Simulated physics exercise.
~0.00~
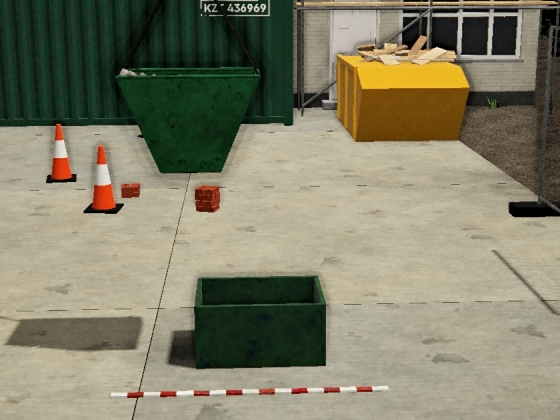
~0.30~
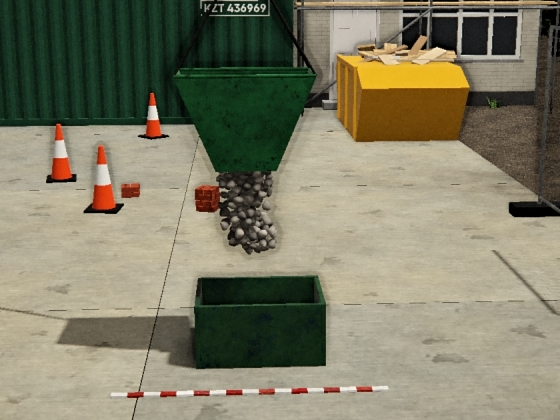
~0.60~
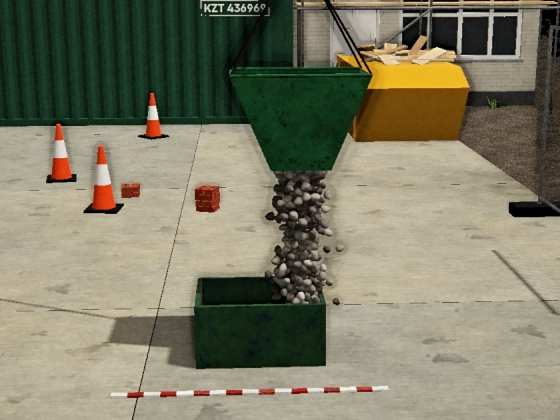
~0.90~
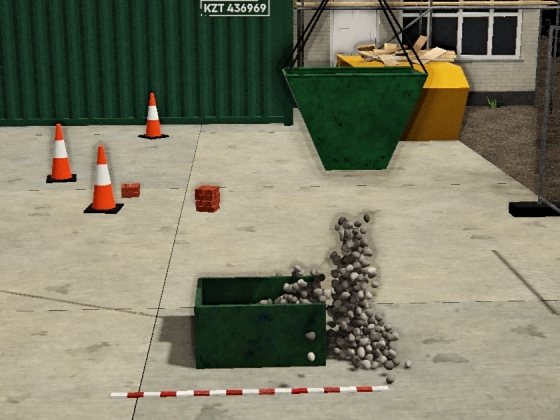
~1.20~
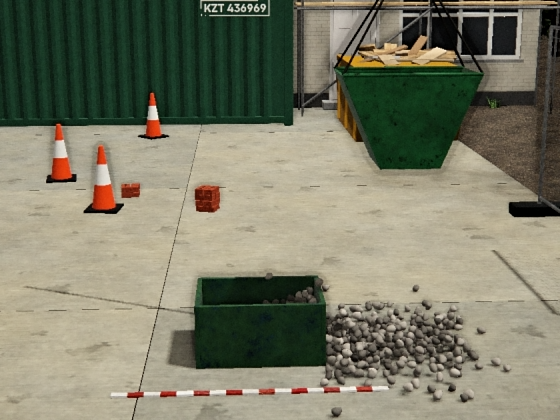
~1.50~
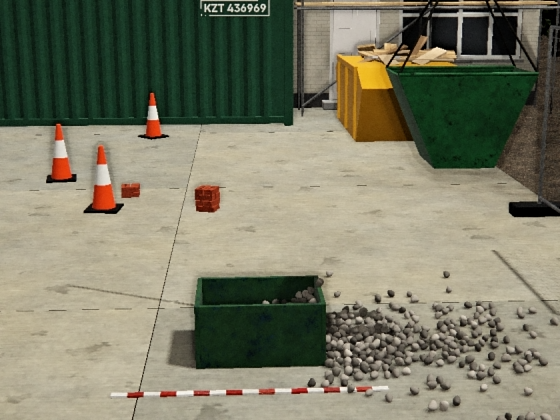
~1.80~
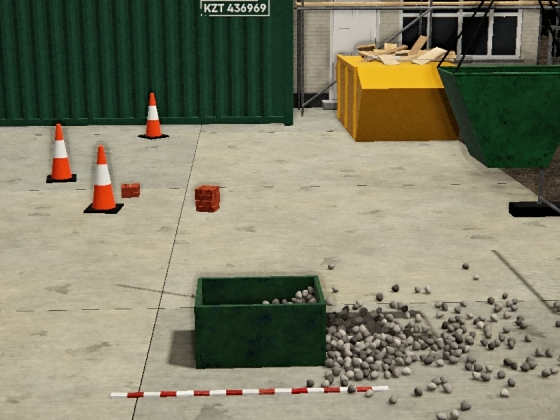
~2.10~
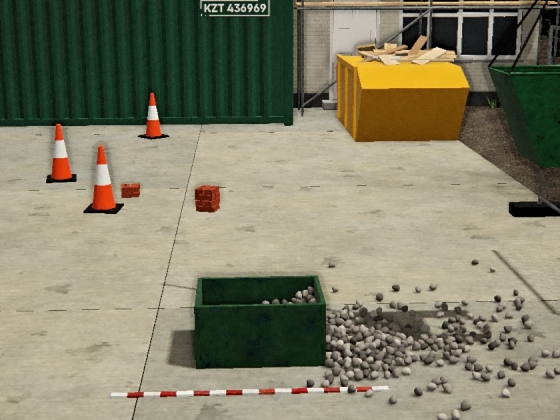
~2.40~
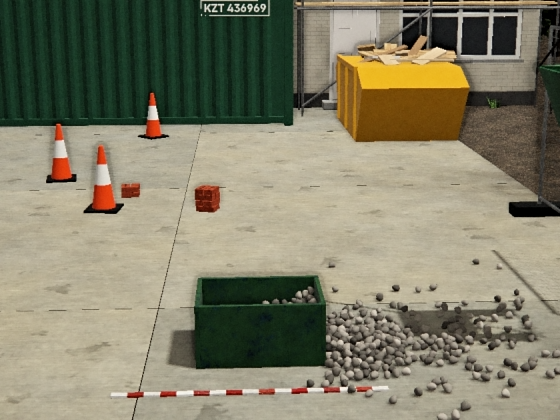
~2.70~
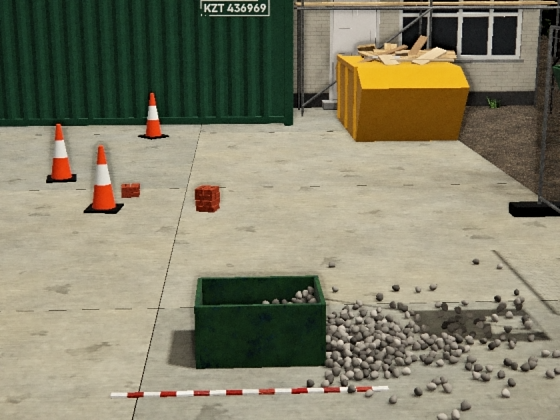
A green skip moves right, dropping grey stones partly into a bin and partly beside it.
